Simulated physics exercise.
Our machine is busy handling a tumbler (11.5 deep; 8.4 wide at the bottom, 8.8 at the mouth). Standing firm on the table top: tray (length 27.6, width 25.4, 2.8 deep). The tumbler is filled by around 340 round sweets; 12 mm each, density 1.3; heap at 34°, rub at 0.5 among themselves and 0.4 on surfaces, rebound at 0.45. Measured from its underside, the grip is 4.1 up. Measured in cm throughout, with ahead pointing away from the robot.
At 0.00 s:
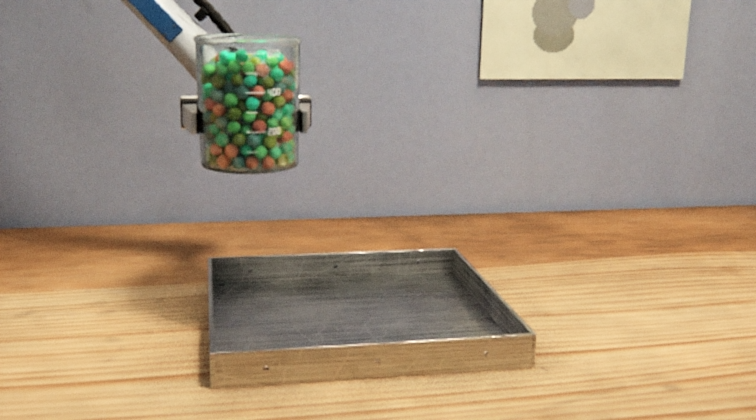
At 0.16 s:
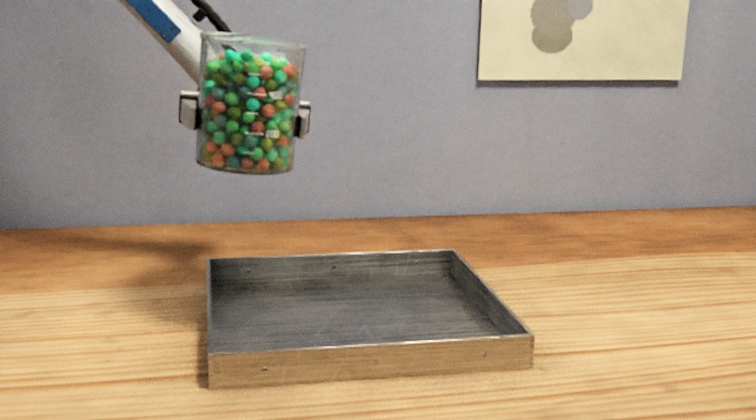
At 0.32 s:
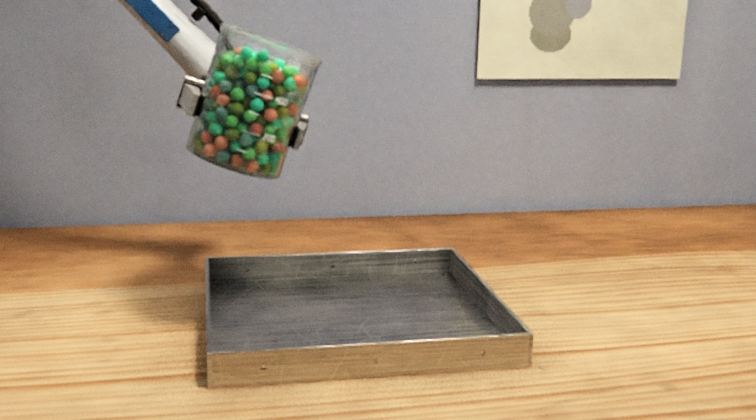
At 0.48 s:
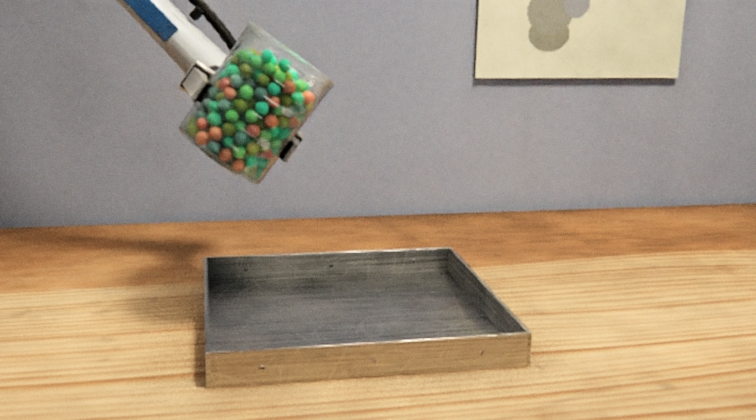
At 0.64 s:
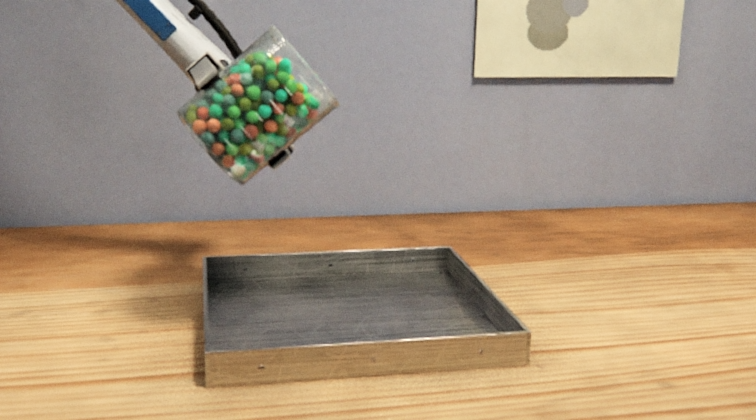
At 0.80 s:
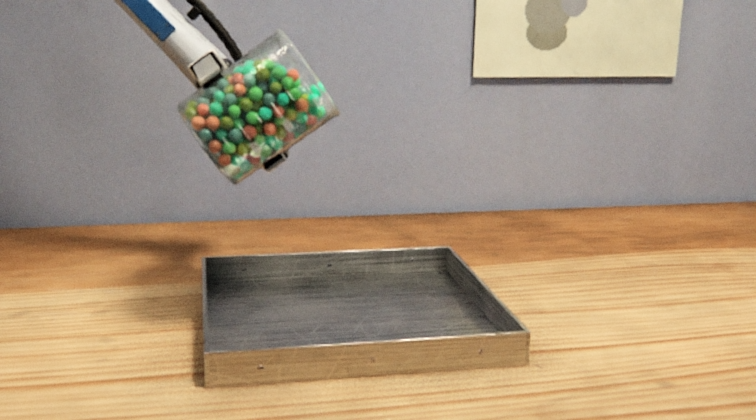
Above a shallow metal tray on a wooden table, a robotic arm grips a clear tumbler filled with green, orange and teal round sweets, then tilts it steadily to the right, the sweets shifting inside as the tilting slows.
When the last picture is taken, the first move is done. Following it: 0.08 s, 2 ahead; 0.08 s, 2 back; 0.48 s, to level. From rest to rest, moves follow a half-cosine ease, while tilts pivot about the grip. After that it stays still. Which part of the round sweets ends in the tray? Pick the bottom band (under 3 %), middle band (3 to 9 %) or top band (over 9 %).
Middle band.
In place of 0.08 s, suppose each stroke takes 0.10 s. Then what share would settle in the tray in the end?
Estimate: Near 5 per cent.
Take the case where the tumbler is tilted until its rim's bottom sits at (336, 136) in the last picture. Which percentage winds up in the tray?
About 20 %.
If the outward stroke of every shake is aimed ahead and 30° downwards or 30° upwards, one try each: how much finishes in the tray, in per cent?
0 and 5 %.
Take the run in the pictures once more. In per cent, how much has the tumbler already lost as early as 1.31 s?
About 5 per cent by then.
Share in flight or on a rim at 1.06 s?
Some 5 percent.
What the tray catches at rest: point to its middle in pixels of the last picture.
Middle point: About (401, 308).
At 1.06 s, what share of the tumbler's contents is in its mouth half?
Near 45 %.
After 1.06 s, tilted 50° forward, highest piece 25 above the table; 319 in the tumbler, 16 in flight or on a rim.
After 1.31 s, tilted 9° forward, highest piece 27 above the table; 317 in the tumbler, 17 in the tray, 1 in flight or on a rim.
After 1.64 s, level, highest piece 28 above the table; 317 in the tumbler, 18 in the tray.
After 2.69 s, level, highest piece 28 above the table; 317 in the tumbler, 18 in the tray.
At rest, 317 in the tumbler, 18 in the tray. That is 5 % in the tray.
